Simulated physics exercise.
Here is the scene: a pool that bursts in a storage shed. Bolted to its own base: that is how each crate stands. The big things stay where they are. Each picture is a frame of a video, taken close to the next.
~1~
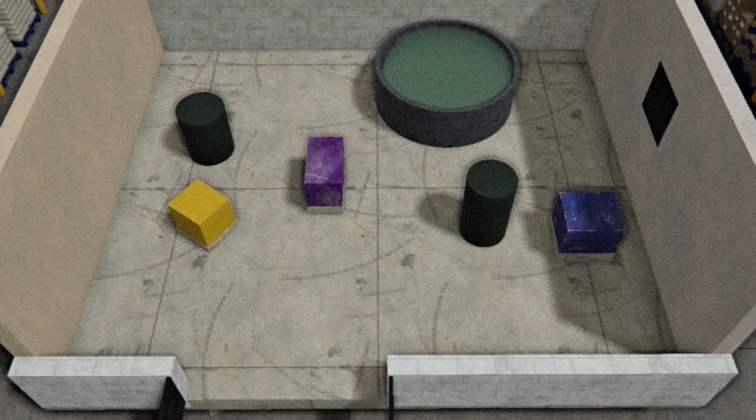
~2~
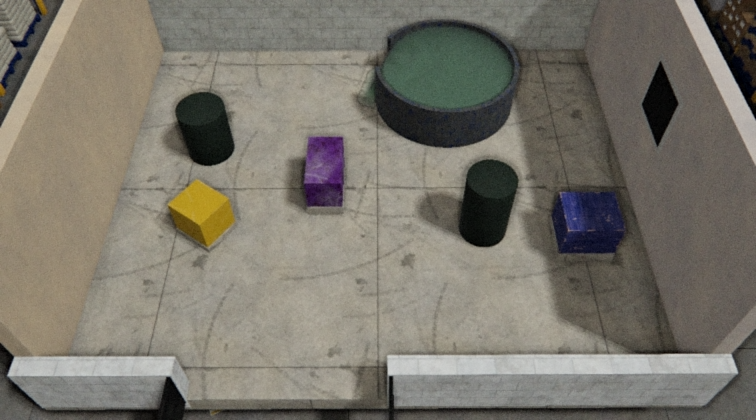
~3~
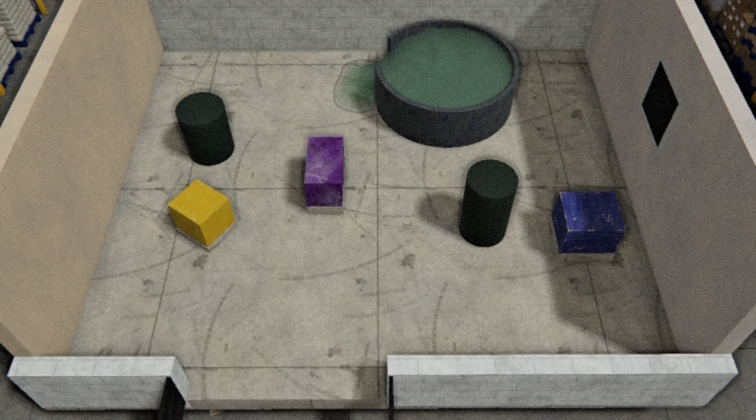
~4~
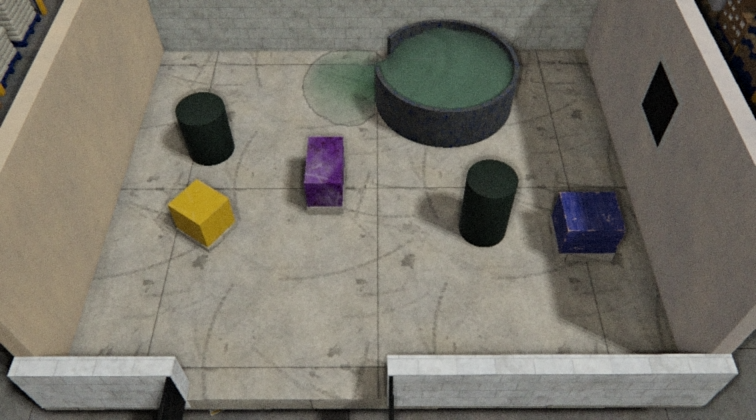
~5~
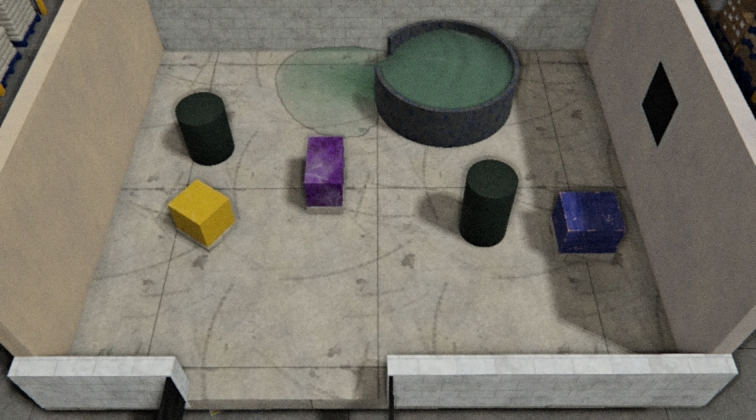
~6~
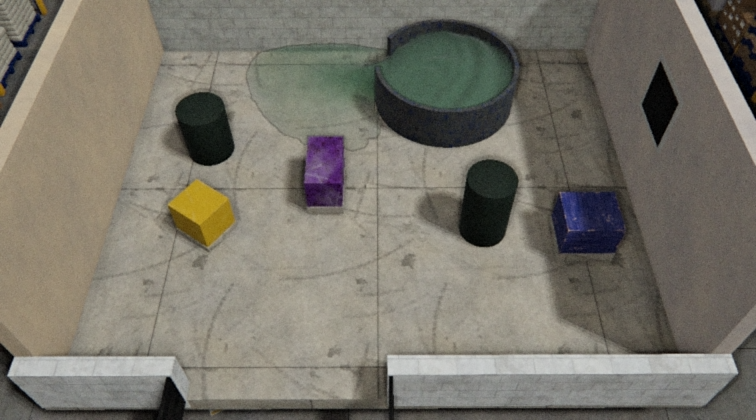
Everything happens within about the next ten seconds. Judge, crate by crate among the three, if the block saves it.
My prediction: The purple crate is missed by the water, the blue crate is missed by the water, the yellow crate is reached by the water.
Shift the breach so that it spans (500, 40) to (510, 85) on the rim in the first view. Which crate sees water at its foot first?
I'd go with the crate marked blue.
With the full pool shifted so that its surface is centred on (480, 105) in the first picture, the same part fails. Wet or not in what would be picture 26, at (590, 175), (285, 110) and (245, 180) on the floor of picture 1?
Results in order - left untouched, swamped, swamped.
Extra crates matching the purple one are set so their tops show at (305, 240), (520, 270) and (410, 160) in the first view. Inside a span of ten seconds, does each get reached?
Result, in sequence: Is missed, is missed, is missed.
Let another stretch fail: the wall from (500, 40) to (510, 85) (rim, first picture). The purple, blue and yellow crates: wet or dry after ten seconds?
Going through them, the purple crate is never reached, the blue crate gets reached and the yellow crate is never reached.
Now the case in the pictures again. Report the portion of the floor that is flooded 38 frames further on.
Roughly 50 percent, I'd say.
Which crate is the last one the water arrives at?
Easy - the crate marked blue.
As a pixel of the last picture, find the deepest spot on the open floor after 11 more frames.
That spot is close to (156, 80).
A moment on, water covers 20 % of the floor; the purple crate water round its plinth, the blue crate not reached, the yellow crate not reached.
Next, water covers 25 % of the floor; the purple crate water round its plinth, the blue crate not reached, the yellow crate water round its plinth.
Then, water covers 35 % of the floor; the purple crate water round its plinth, the blue crate not reached, the yellow crate water round its plinth.
Later, water covers 50 % of the floor; the purple crate water round its plinth, the blue crate not reached, the yellow crate water round its plinth.
In the end, water covers 80 % of the floor; the purple crate stayed above the water, the blue crate stayed above the water, the yellow crate was topped.
